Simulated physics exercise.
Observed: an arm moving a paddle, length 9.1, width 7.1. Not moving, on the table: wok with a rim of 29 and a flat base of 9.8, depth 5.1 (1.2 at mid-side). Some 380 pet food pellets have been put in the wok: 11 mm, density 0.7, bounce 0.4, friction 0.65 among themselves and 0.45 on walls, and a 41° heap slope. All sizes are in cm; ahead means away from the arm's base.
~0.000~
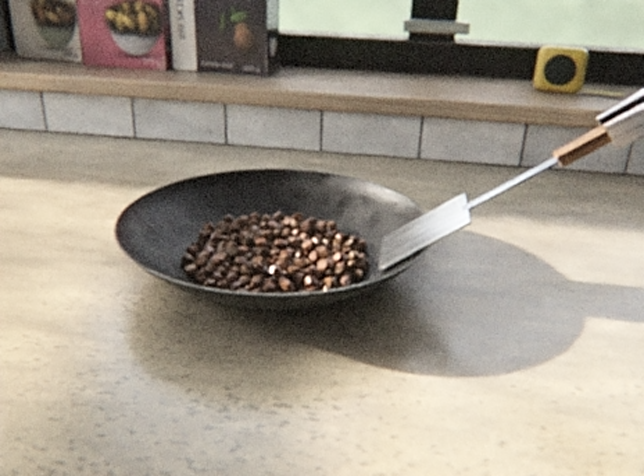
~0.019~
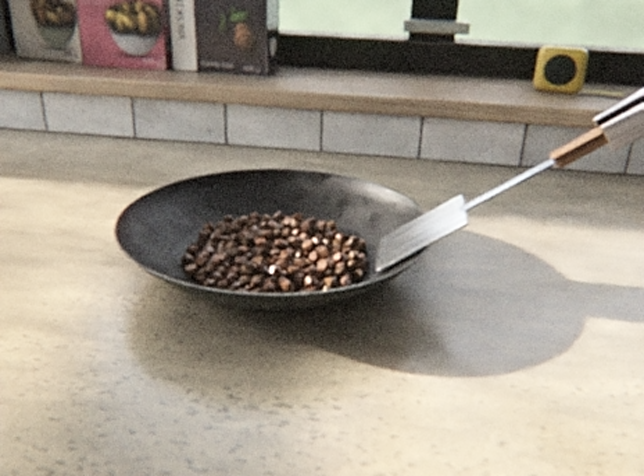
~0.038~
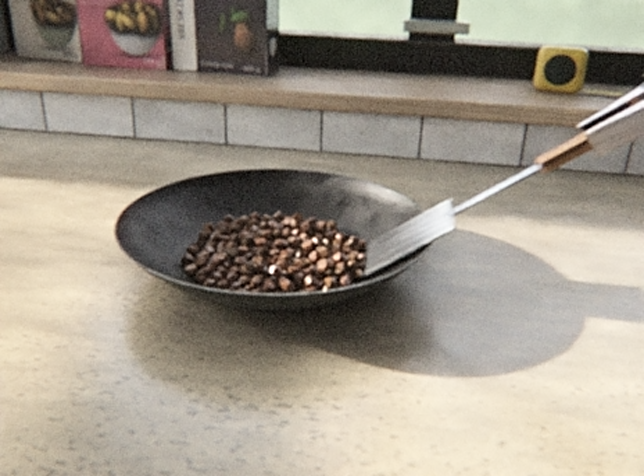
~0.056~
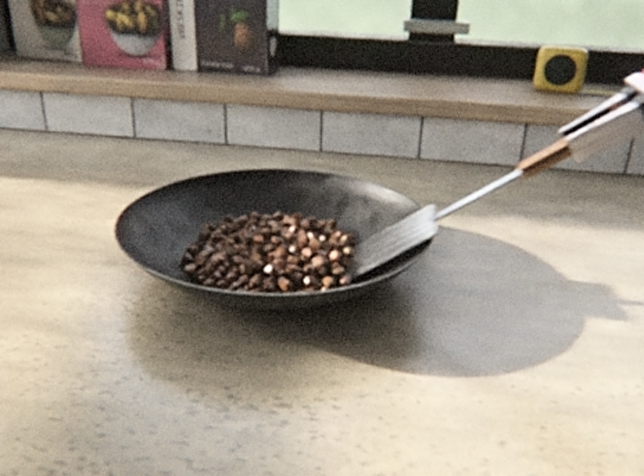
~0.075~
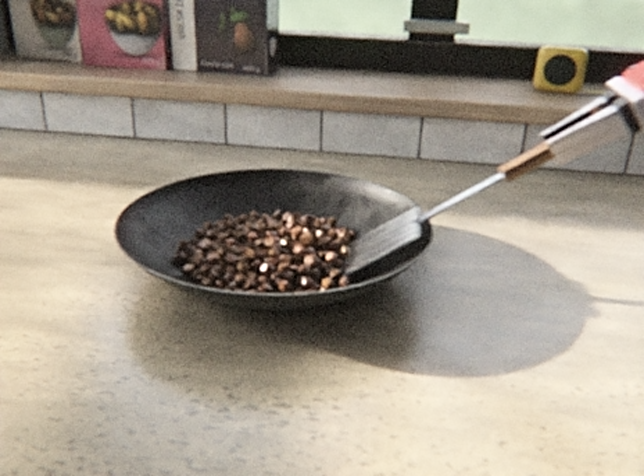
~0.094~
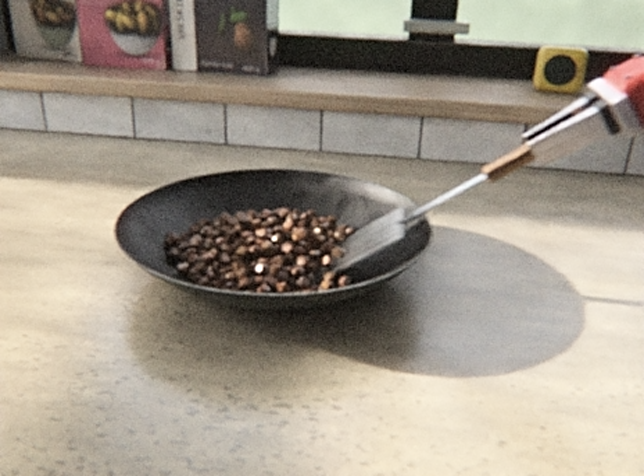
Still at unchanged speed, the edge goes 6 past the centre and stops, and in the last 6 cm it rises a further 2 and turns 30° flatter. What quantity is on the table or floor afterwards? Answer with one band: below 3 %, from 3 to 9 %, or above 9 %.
Below 3 %.
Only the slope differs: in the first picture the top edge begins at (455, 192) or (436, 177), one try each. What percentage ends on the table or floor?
First try roughly 5 percent, second try roughly 0 percent.
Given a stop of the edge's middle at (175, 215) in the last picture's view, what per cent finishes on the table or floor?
25 %, roughly.
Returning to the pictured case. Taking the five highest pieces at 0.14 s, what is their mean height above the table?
I'd say close to 4 cm on average.
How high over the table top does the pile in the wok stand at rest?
6.0 cm.
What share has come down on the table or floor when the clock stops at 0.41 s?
Some 0 per cent of the load.
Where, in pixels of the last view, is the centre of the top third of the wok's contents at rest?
Around (182, 225).
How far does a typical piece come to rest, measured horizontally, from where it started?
Roughly 5 centimetres.
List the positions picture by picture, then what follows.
Paddle top edge at (468, 208), sloping 36°; upper third of the load around (279, 245), from x 185 to 365, top at y 215; 380 in the wok, in the first frame.
Paddle top edge at (465, 209), sloping 36°; upper third of the load around (279, 245), from x 185 to 365, top at y 215, in the second frame.
Paddle top edge at (452, 214), sloping 36°; upper third of the load around (279, 245), from x 185 to 360, top at y 215, in the third frame.
Paddle top edge at (435, 219), sloping 36°; upper third of the load around (284, 246), from x 185 to 350, top at y 215, in the fourth frame.
Paddle top edge at (418, 221), sloping 36°; upper third of the load around (274, 243), from x 180 to 350, top at y 215, in the fifth frame.
Paddle top edge at (402, 222), sloping 36°; upper third of the load around (261, 237), from x 170 to 350, top at y 215; 380 in the wok, in the sixth frame.
After 0.14 s, sloping 36°, highest piece 6 above the table; 380 in the wok.
After 0.19 s, sloping 23°, highest piece 5 above the table; 380 in the wok.
After 0.41 s, sloping 6°, highest piece 6 above the table; 380 in the wok.
After 1.46 s, sloping 6°, highest piece 6 above the table; 380 in the wok.
At rest, 380 in the wok. That is 0 % on the table or floor.
